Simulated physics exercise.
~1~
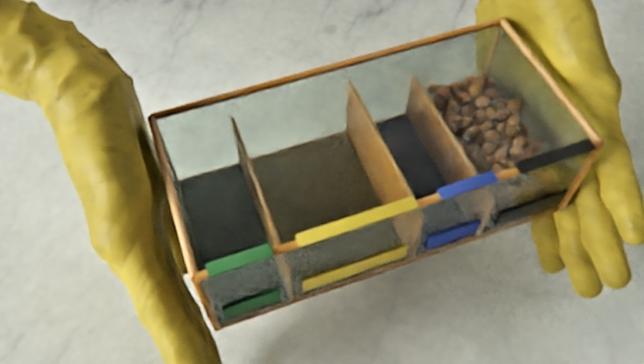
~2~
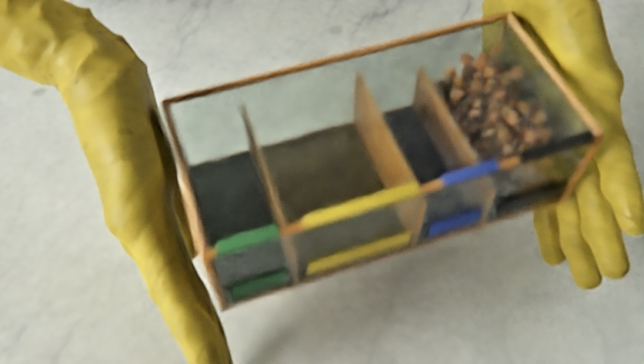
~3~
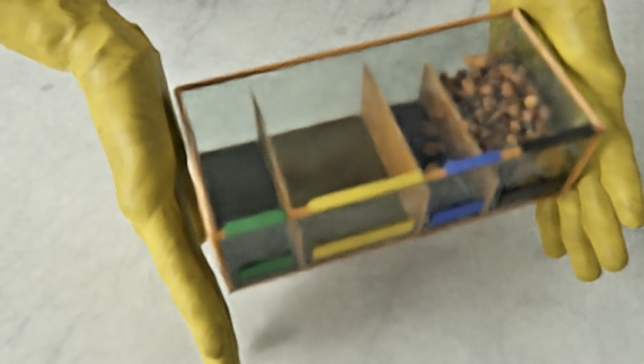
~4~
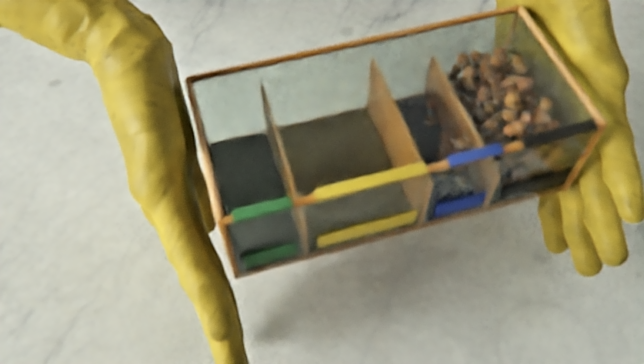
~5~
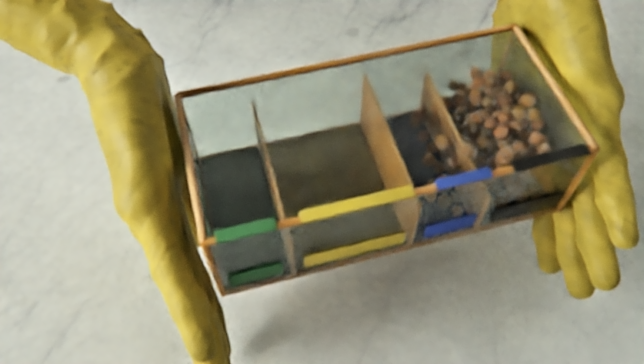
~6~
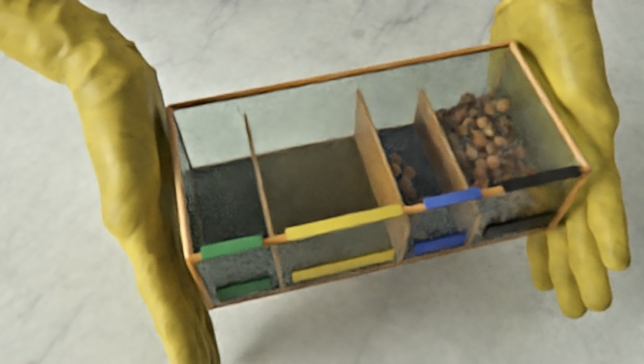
The video shows yellow hands holding a clear-lidded box with green, yellow, blue and black marked compartments, moving it slightly up and right, then back down and left, as brown chickpea-like pieces jostle; a few end in the blue section while most remain in the black one.
